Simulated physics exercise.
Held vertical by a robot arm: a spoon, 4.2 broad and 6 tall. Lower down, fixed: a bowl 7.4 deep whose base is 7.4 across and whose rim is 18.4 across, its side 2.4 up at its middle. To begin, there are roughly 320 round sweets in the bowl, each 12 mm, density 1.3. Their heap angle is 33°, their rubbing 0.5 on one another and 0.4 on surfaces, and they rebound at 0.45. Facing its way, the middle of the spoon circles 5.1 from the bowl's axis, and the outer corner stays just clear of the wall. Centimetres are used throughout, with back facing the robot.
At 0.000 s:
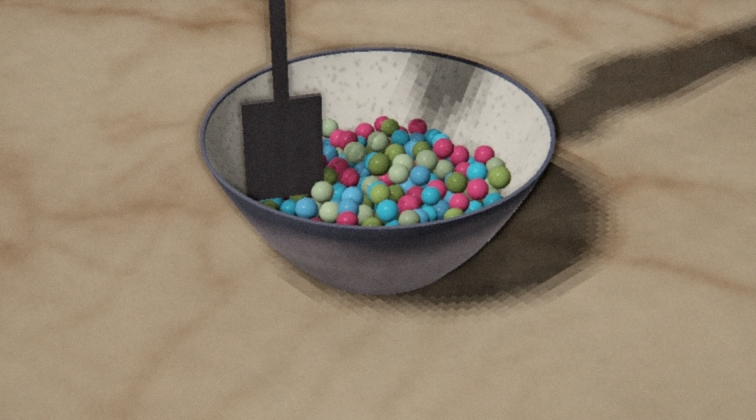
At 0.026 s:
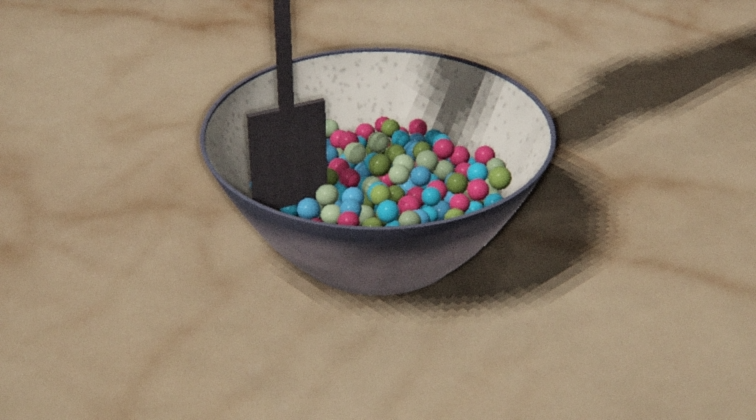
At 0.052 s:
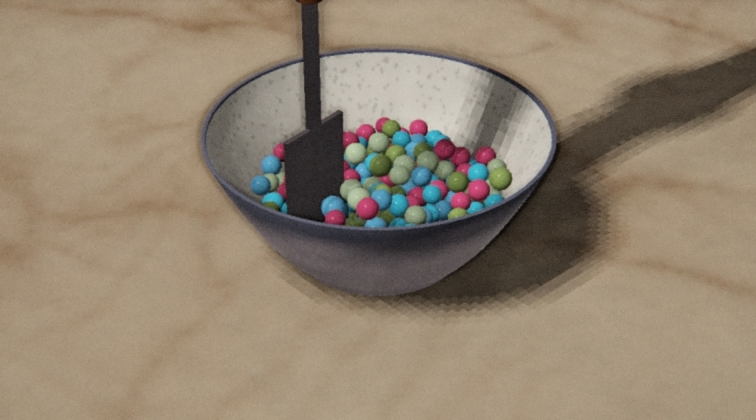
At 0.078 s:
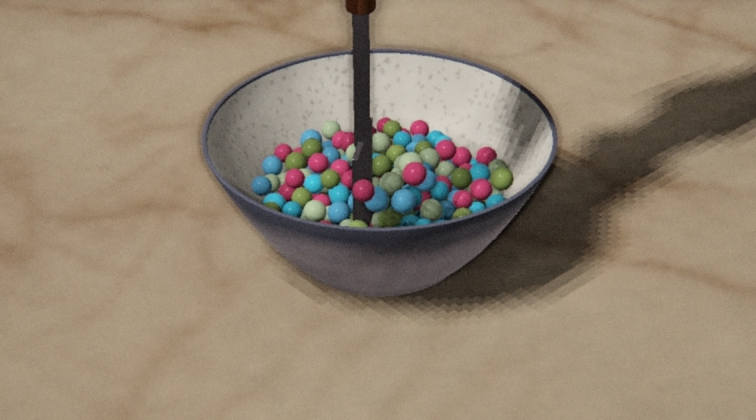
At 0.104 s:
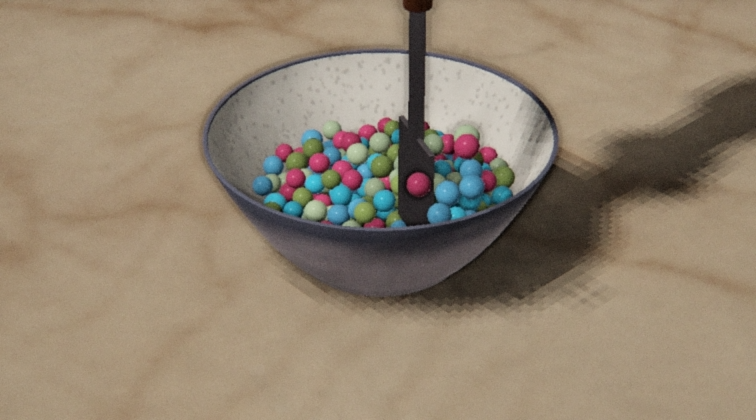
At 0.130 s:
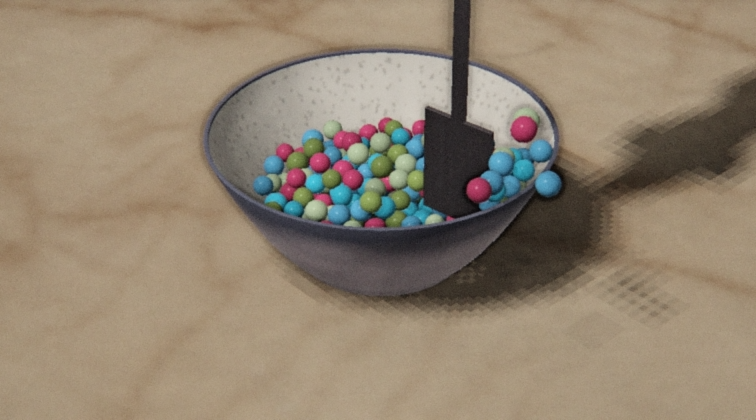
The clip opens on a speckled bowl of pink, blue and green round sweets on a marbled surface, with a dark, flat-bladed tool upright at its left. The blade turns and sweeps rightward through the sweets, pushing some up the right side until a blue one sits out past the rim.
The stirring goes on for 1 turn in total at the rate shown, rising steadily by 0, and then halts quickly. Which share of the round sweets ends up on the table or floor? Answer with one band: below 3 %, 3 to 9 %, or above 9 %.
Above 9 %.
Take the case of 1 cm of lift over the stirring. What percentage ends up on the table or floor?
My guess is close to 15 per cent.
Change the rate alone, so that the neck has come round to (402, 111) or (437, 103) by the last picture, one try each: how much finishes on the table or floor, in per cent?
Well, about 10 percent the first time and about 20 percent the second.
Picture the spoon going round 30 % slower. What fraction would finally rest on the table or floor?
Then roughly 10 %.
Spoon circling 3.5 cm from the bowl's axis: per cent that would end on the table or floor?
Near 30 %.
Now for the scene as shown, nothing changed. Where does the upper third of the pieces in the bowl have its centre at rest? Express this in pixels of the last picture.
Somewhere close to (360, 221).
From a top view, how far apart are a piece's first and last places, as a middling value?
Near 1 cm.
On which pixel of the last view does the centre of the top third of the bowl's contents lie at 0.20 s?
About pixel (401, 134).
After 0.20 s, 211° round, highest piece 18 above the table; 304 in the bowl, 17 in flight or on the tool.
After 0.28 s, 295° round, highest piece 16 above the table; 285 in the bowl, 3 on the table or floor, 33 in flight or on the tool.
After 0.51 s, 0° round, highest piece 8 above the table; 256 in the bowl, 62 on the table or floor, 3 in flight or on the tool.
After 1.21 s, 0° round, highest piece 6 above the table; 256 in the bowl, 65 on the table or floor.
In the end, 256 in the bowl, 65 on the table or floor. That is 20 % on the table or floor.
